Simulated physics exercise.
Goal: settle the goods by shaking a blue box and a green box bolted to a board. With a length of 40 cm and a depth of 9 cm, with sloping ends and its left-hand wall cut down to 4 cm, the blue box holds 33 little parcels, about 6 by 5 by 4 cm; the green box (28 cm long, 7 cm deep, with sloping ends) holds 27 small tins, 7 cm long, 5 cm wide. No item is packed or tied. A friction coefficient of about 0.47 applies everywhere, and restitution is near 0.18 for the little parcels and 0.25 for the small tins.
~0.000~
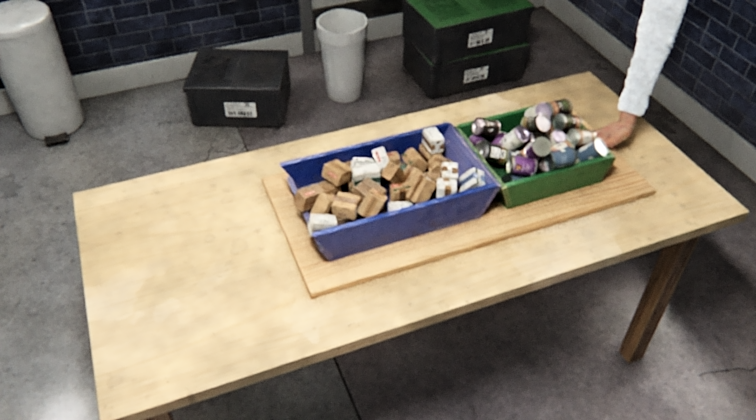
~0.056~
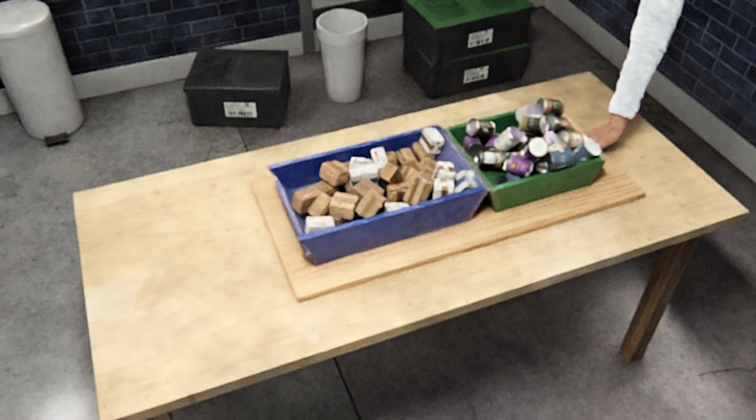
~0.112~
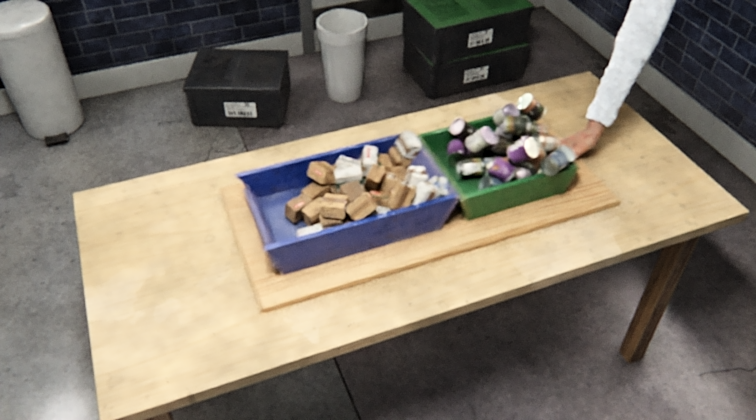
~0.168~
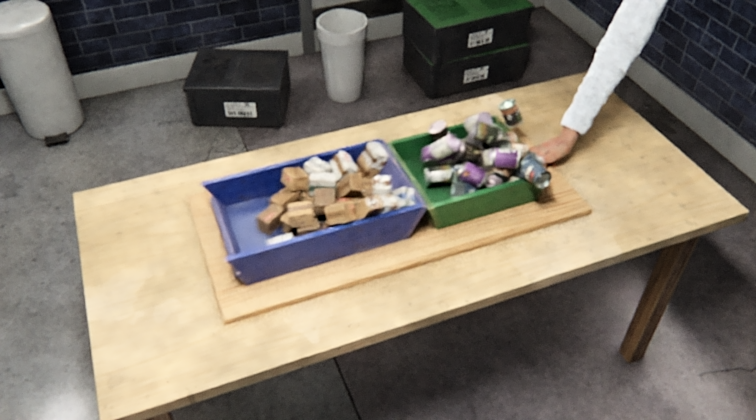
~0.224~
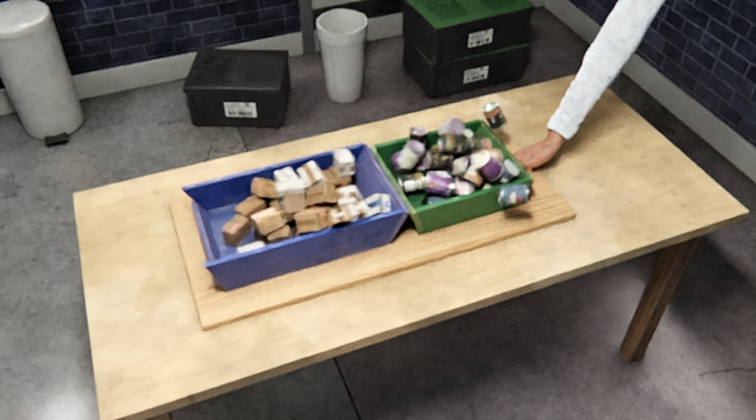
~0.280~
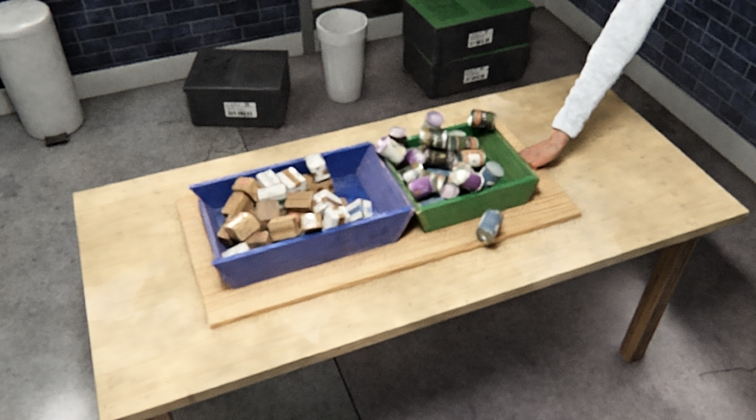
A white-sleeved arm reaches in from the upper right over a pale wooden table in a grey-floored, brick-walled room, seen from above by a still camera. Its hand is at the right of a board carrying a blue box of brown and white parcels and, right of it, a green box of tins. Board and boxes slide left, then slightly back, as the contents shift and one tin tumbles out on the near side.
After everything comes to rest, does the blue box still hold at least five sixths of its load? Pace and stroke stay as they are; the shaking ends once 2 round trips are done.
No, it has shed over a sixth.
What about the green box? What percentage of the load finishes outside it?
I'd put the green box at some 55 per cent.
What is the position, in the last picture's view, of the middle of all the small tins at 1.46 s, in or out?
Close to (542, 151).
After 0.47 s, the blue box is down by 4 of 33 and the green box is down by 6 of 27.
After 0.70 s, the blue box is down by 6 of 33 and the green box is down by 10 of 27.
After 1.03 s, the blue box is down by 13 of 33 and the green box is down by 13 of 27.
Outcome (at 1.46 s), the blue box is down by 15 of 33 and the green box is down by 15 of 27. Asked share, 15 of 33, 45 per cent.
